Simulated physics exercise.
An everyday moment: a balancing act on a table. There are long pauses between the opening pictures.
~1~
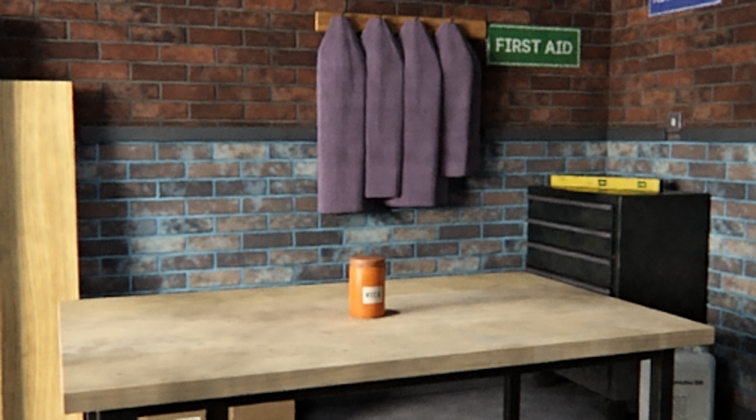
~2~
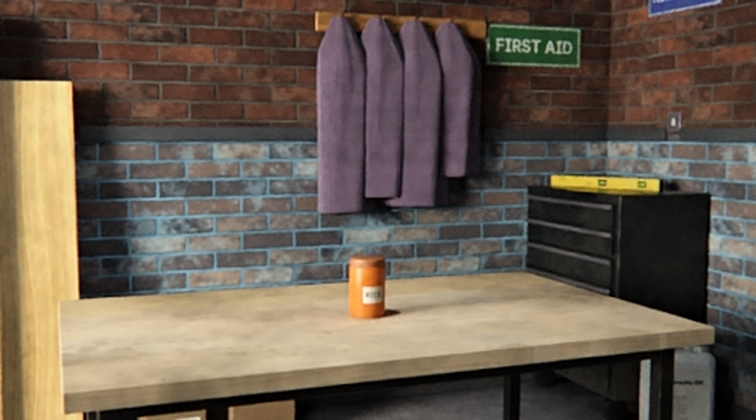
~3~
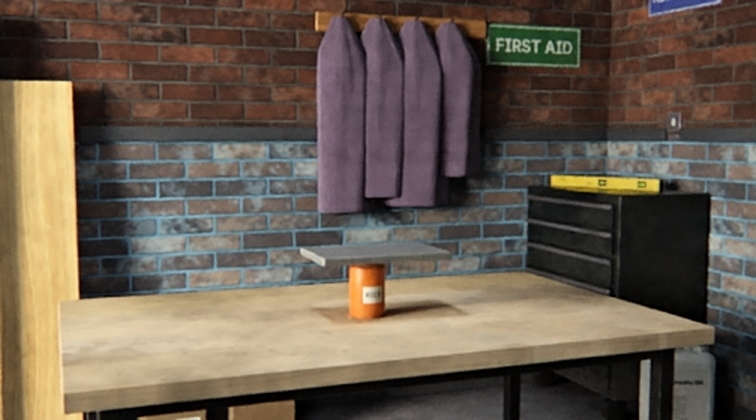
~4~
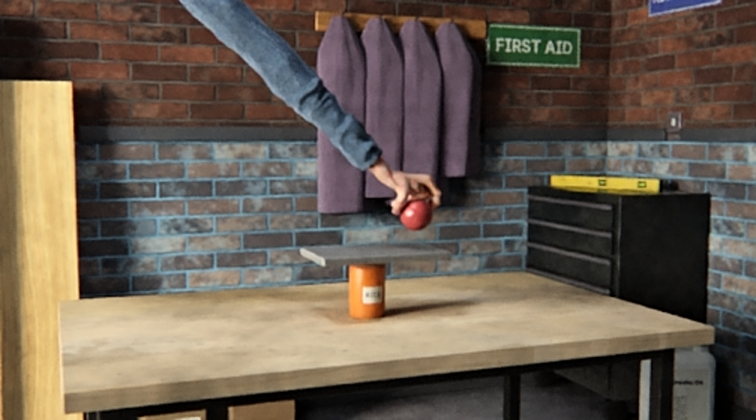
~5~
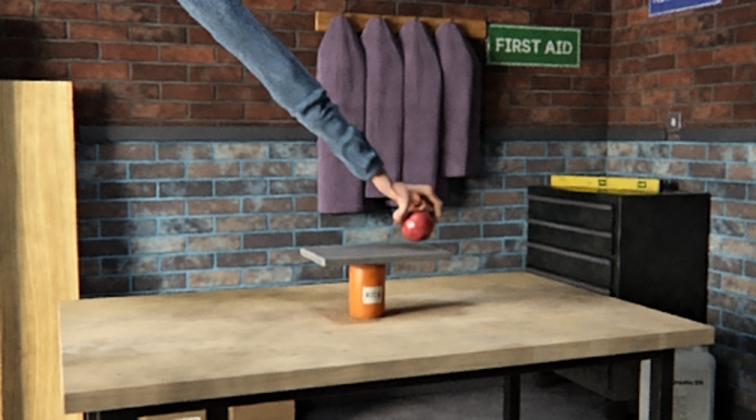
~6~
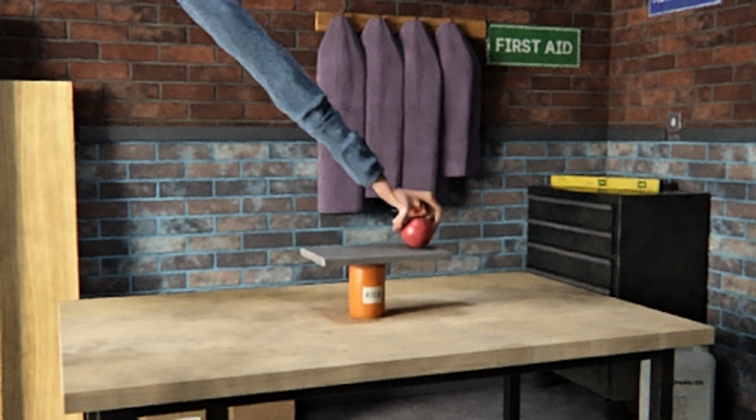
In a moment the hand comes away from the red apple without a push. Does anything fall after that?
The stack gives way.
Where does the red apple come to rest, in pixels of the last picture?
Around (431, 296).
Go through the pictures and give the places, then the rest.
In the first picture, the last thing is not in view yet; orange jar (367, 287).
In the second picture, the last thing is not in view yet; orange jar (367, 287).
In the third picture, the last thing is not in view yet; orange jar (367, 287).
In the fourth picture, coming down; red apple (416, 215); orange jar (367, 287).
In the fifth picture, coming down; red apple (418, 226); orange jar (367, 287).
In the sixth picture, in place under the hand; red apple (418, 232); orange jar (367, 287).
Then, 0.30 s past the last view, red apple now fallen; grey lid rocked 35° from its first pose.
Then, 0.50 s past the last view, grey lid on its side.
Then, 0.80 s past the last view, red apple resting near (427, 296).
Then, 1.00 s past the last view, grey lid now fallen; orange jar rocked 6° from its first pose.
Finally, fallen, red apple and grey lid; orange jar still in place. Final places as the last picture's camera would see them, red apple near (431, 296). The stack loses its balance.
